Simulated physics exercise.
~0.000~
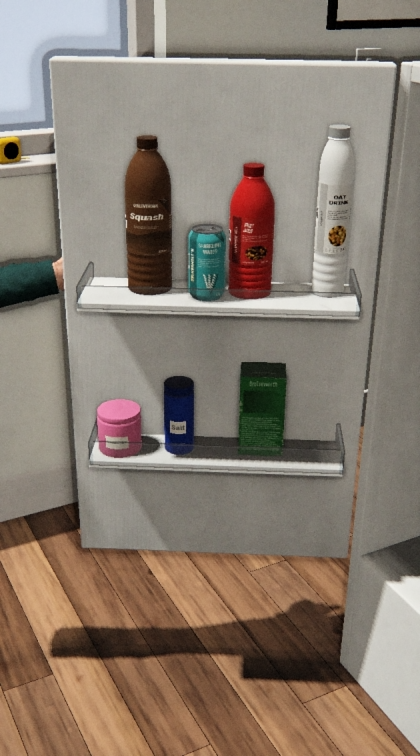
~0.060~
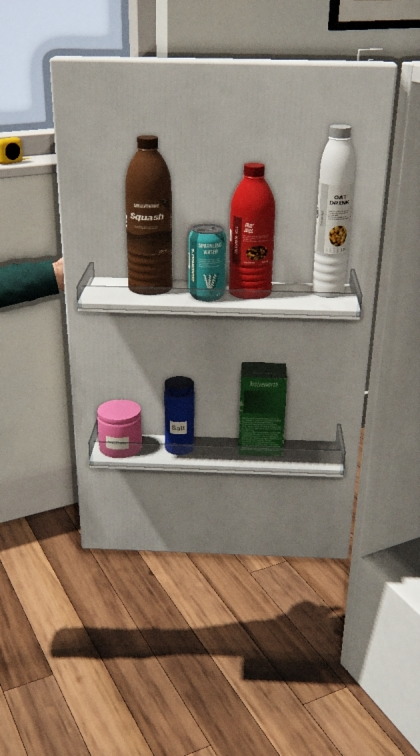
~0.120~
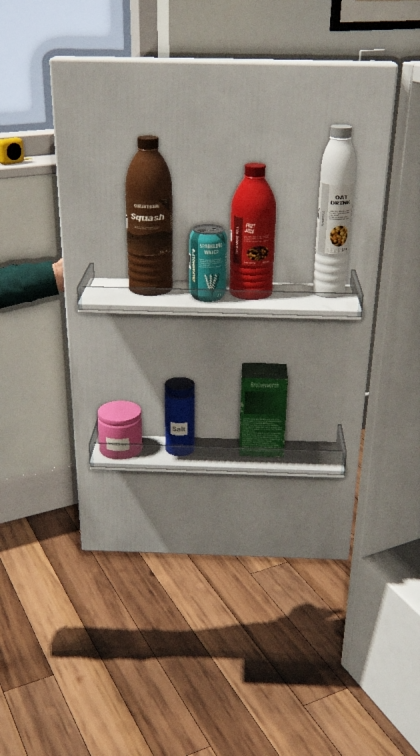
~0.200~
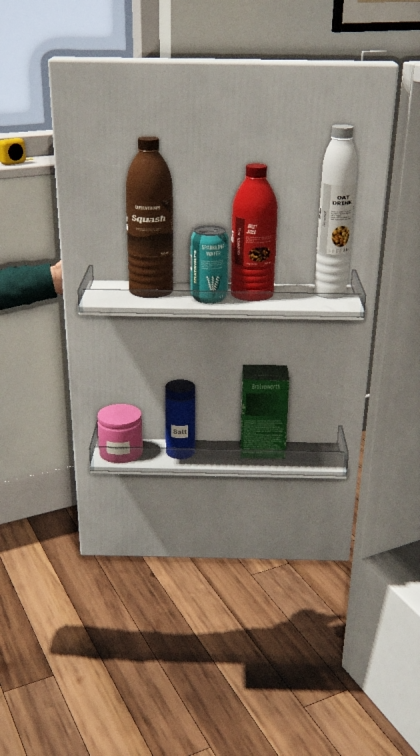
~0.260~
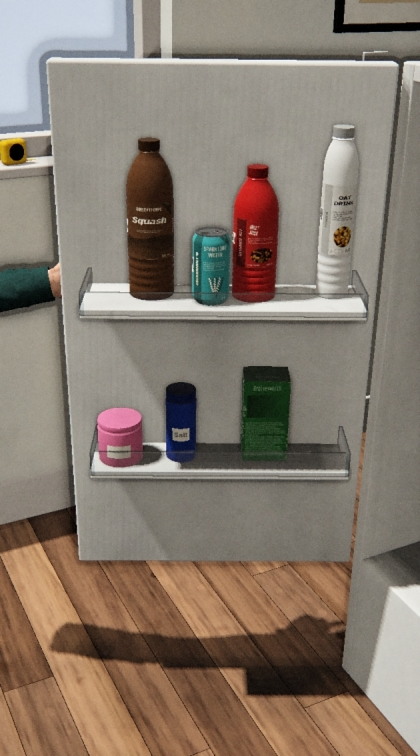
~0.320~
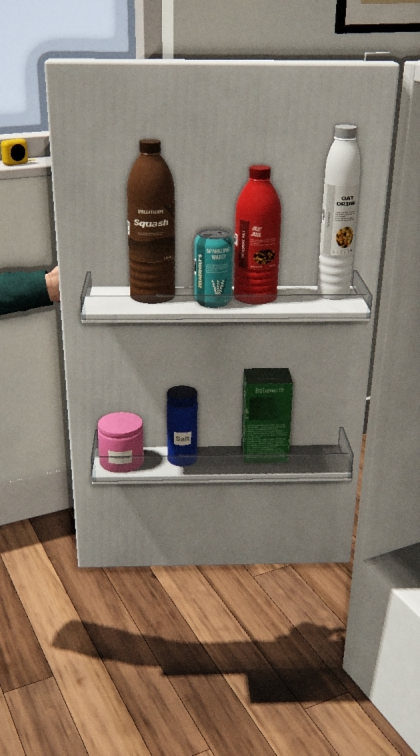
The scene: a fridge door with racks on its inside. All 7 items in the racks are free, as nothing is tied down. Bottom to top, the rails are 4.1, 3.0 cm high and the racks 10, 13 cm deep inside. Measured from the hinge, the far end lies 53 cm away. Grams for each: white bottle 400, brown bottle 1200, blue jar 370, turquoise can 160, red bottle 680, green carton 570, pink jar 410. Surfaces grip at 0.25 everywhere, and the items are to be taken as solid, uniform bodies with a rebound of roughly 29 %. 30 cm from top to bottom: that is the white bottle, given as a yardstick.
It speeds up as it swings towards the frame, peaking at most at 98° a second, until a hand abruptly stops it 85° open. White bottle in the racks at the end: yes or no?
Yes.
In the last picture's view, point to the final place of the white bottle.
Around pixel (364, 221).
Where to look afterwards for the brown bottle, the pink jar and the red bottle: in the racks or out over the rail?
When everything stops, the brown bottle is out of bounds, the pink jar is still in bounds, and the red bottle is still in bounds.
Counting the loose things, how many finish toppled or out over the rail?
My answer is 1.
Around 0.72 s, open by 85°.
Around 1.92 s, open by 85°; brown bottle now out over the rail; red bottle shifted 3 cm; green carton shifted 2 cm.
Around 2.22 s, open by 85°; red bottle shifted 3 cm; green carton shifted 2 cm.
Around 2.52 s, open by 85°; red bottle shifted 3 cm; green carton shifted 2 cm; blue jar shifted 2 cm.
Finally (2.7 s), out over the rail, brown bottle; the other 6 still in place (within 5 cm). In the last view, white bottle near (364, 221).
